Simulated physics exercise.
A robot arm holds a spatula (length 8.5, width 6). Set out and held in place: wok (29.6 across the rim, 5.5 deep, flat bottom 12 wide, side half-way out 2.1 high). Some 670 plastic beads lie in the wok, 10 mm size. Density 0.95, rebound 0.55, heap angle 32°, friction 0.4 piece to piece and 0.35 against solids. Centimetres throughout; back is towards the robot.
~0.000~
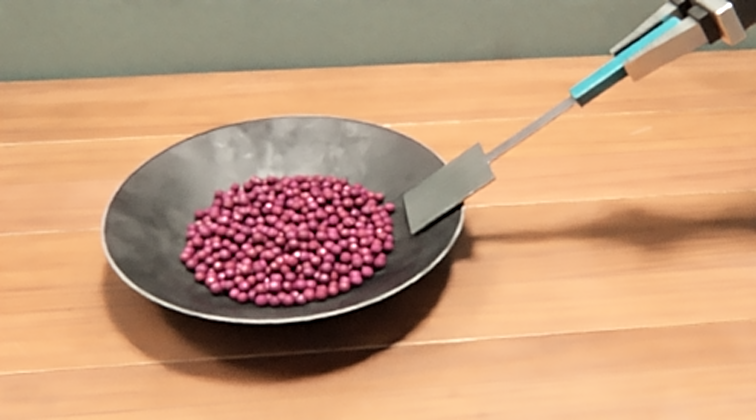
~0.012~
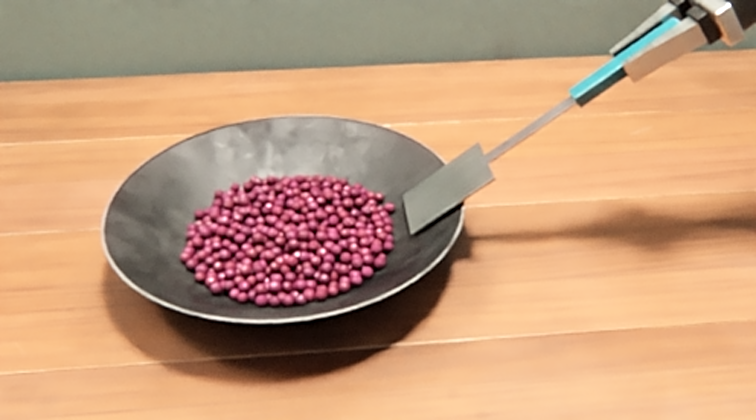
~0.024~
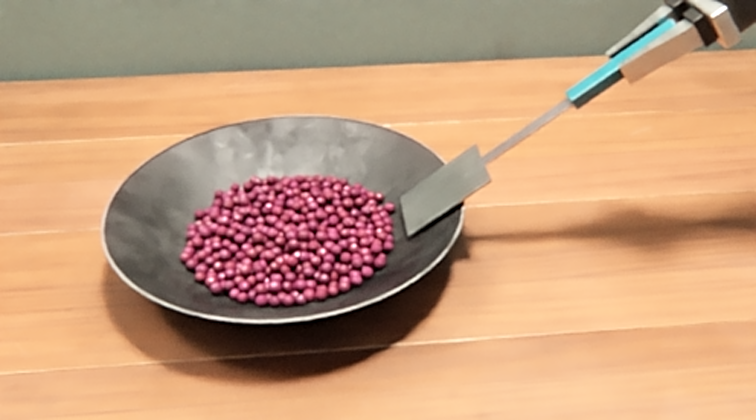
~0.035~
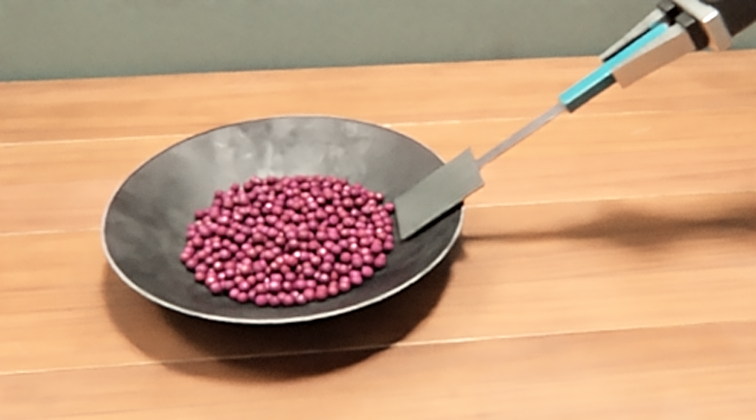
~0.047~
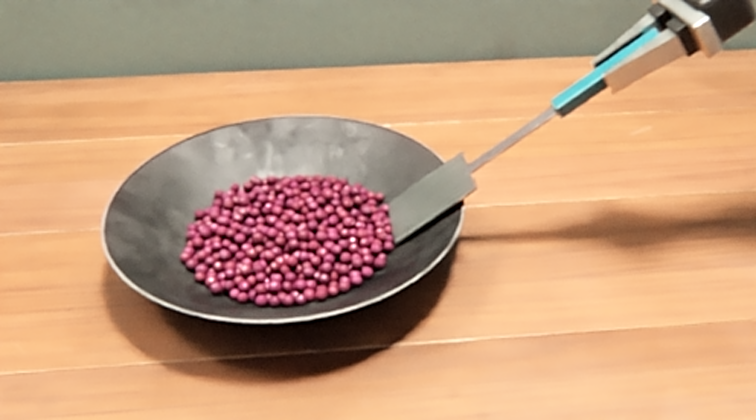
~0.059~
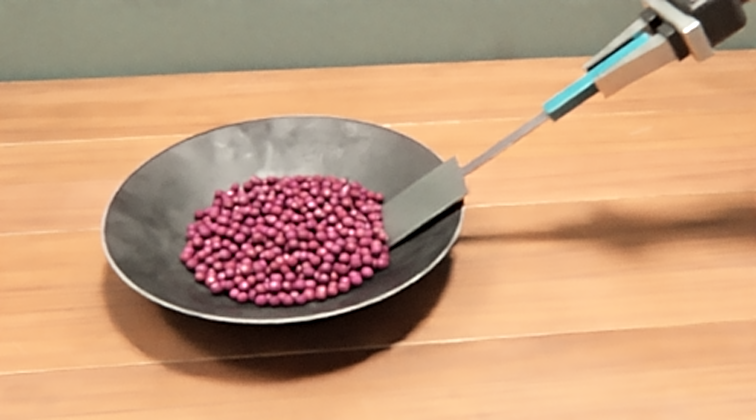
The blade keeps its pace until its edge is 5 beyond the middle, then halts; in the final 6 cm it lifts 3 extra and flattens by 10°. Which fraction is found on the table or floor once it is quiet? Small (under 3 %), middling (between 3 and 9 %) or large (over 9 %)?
A small share, under 3 %, ends on the table or floor.
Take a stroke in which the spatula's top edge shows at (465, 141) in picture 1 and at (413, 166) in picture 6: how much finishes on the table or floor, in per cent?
About 5 per cent.
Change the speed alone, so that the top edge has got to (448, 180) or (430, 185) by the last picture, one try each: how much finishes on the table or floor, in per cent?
About 0 and 5 per cent.
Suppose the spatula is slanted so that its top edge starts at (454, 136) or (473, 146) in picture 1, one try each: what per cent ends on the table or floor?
Some 0 and 0 per cent.
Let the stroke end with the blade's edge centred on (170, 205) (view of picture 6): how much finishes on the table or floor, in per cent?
About 5 per cent.
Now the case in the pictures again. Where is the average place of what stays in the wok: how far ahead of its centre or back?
About 3.0 cm ahead.
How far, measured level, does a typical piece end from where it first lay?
Some 3 cm.
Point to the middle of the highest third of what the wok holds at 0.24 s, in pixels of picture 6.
At about (247, 219).
After 0.15 s, sloping 38°, highest piece 4 above the table; 672 in the wok.
After 0.24 s, sloping 34°, highest piece 5 above the table; 672 in the wok.
After 0.49 s, sloping 28°, highest piece 5 above the table; 672 in the wok.
After 1.54 s, sloping 28°, highest piece 5 above the table; 672 in the wok.
In the end, 672 in the wok. That is 0 % on the table or floor.
